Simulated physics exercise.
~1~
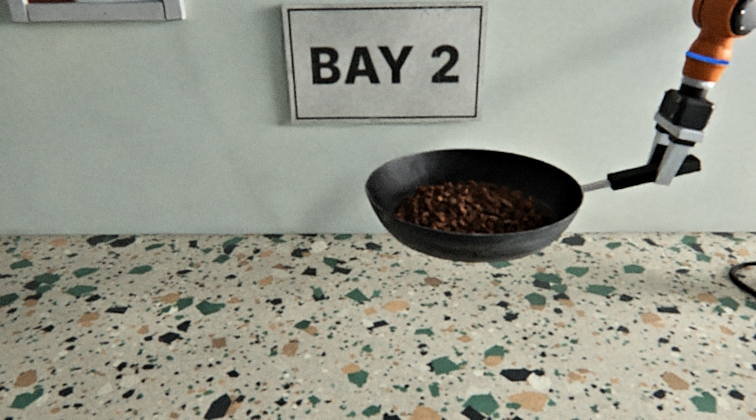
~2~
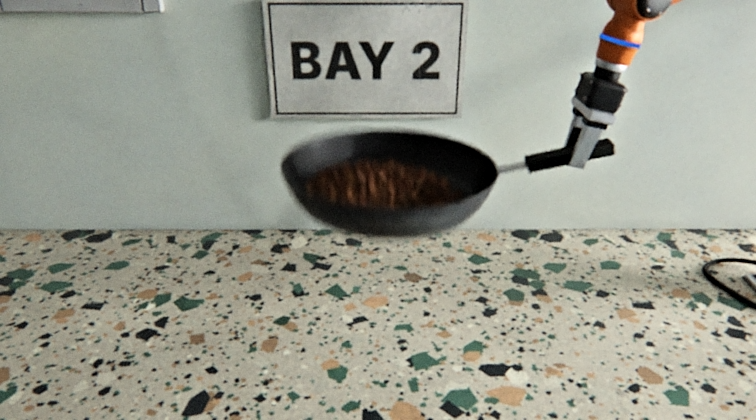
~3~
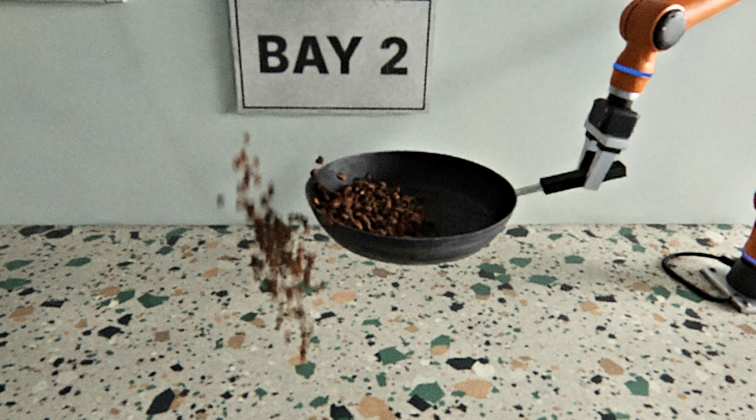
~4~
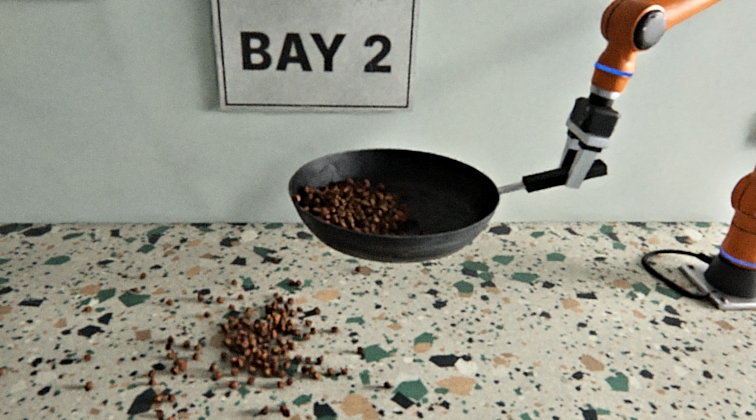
Robot arm jerking a dark frying pan of brown pellets leftward, flinging some over the rim onto the speckled counter below.
